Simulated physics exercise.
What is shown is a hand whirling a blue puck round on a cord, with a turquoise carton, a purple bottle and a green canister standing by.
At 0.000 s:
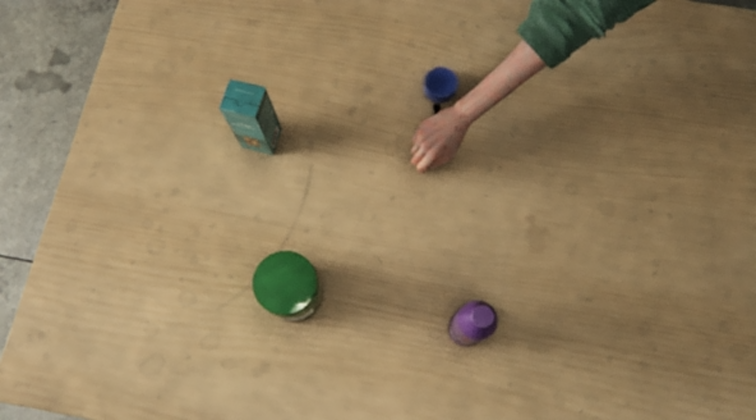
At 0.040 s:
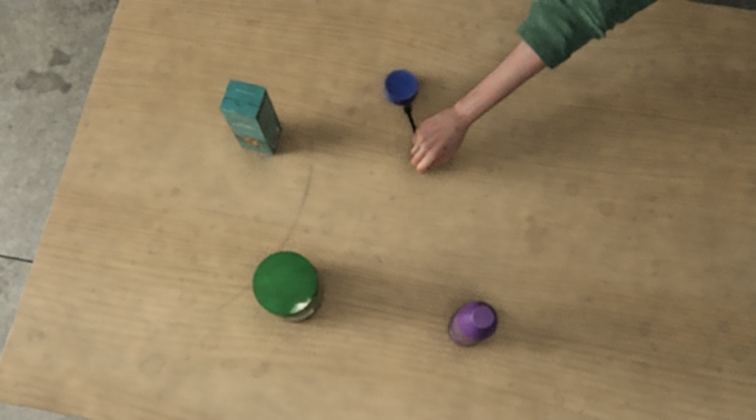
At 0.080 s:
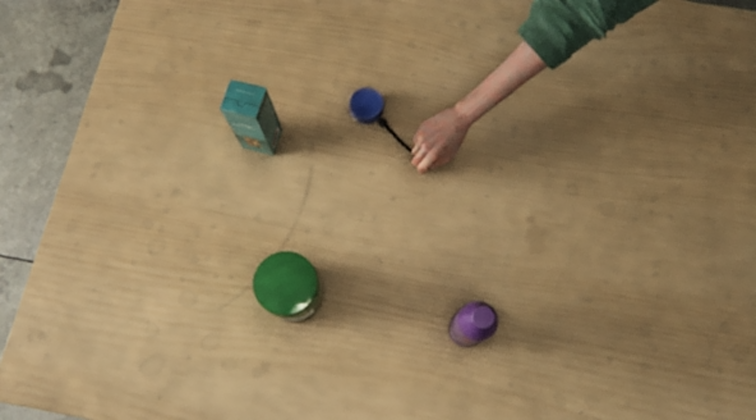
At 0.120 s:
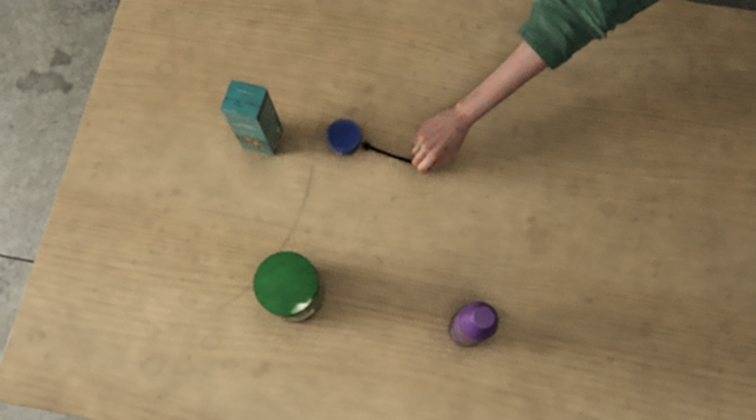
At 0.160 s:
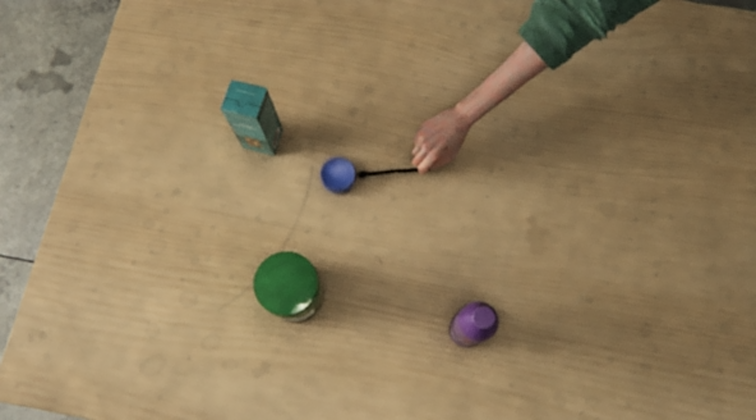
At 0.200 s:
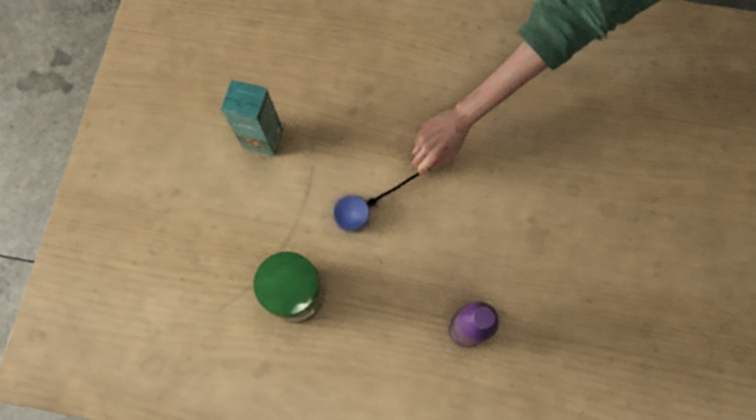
Blue puck on a dark cord swinging anticlockwise around a hand, passing a turquoise carton and nearing a green canister.
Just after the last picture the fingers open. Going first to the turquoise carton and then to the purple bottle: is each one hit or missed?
First to last, the turquoise carton is missed, the purple bottle is hit.
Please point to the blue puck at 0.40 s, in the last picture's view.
Roughly at (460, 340).
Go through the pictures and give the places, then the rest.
In the first frame, blue puck (441, 82); turquoise carton (242, 98); purple bottle (483, 316); green canister (284, 282).
In the second frame, blue puck (401, 85).
In the third frame, blue puck (366, 103).
In the fourth frame, blue puck (344, 135).
In the fifth frame, blue puck (338, 174).
In the sixth frame, blue puck (351, 212); turquoise carton (244, 98); purple bottle (484, 317); green canister (285, 283); going round anticlockwise.
By 0.28 s, puck near (406, 276).
By 0.40 s, puck near (460, 340); purple bottle pushed aside.
When it is over, puck near (500, 394); purple bottle knocked over. The turquoise carton escapes it and the purple bottle is struck.
